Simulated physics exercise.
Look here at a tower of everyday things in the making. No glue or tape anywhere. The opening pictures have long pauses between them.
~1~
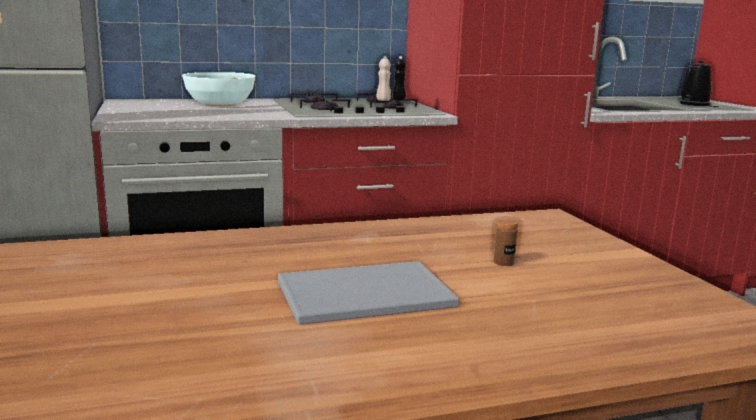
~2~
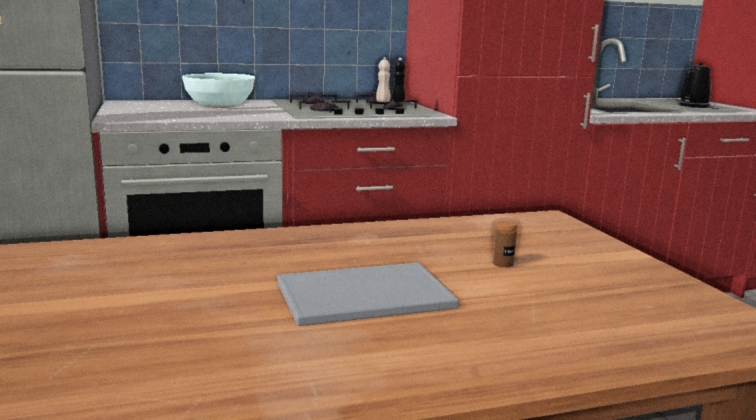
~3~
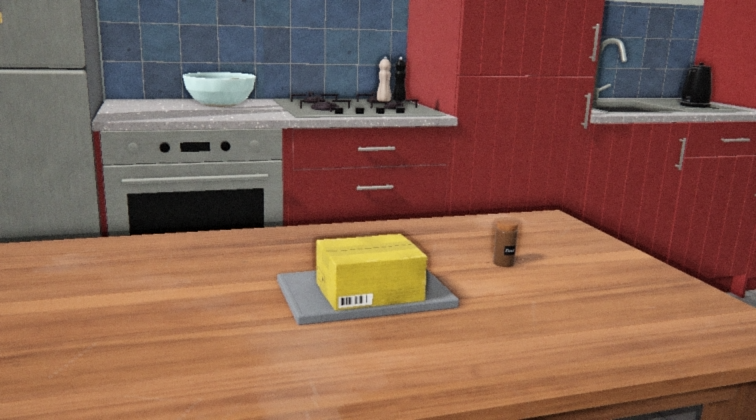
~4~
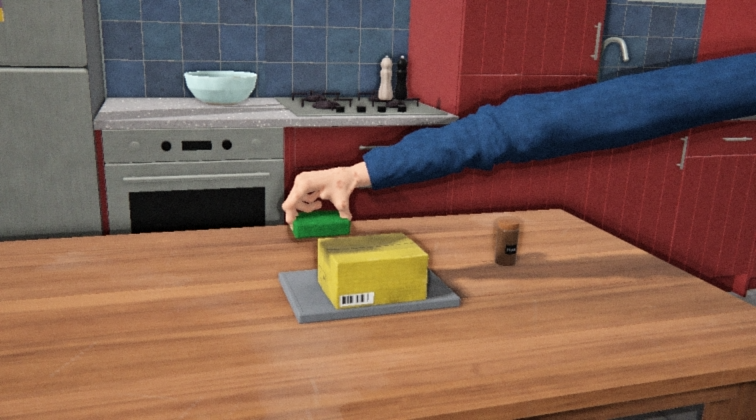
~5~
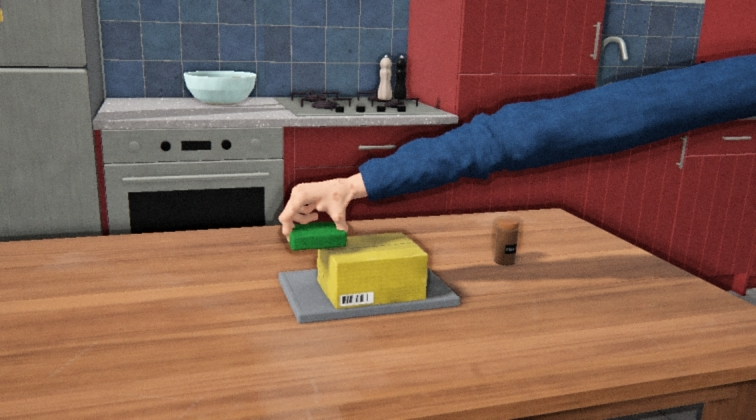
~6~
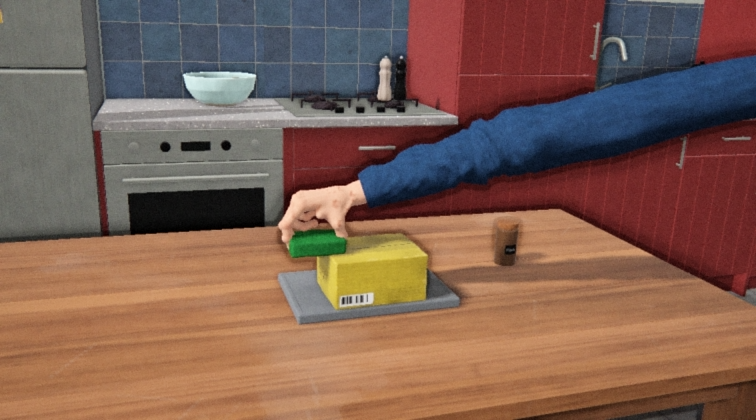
On a wooden kitchen table, a yellow box appeared on a grey tray near a brown shaker, then a blue-sleeved arm reached in from the right and lowered a green sponge slightly onto the box's left edge.
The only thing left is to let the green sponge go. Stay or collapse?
It is going to lose a part.
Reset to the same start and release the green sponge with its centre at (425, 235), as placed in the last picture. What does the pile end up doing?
Observed: Pile falls.
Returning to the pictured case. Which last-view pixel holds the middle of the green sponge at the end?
Roughly at pixel (249, 306).
Then, 0.30 s later than the last frame, green sponge now fallen.
Then, 0.50 s later than the last frame, things are still on the move.
Then, 1.00 s later than the last frame, nothing new.
When it is over, fallen, green sponge; the other 3 as before. End places, in pixels of the last picture, green sponge near (249, 306). The pile gives way.
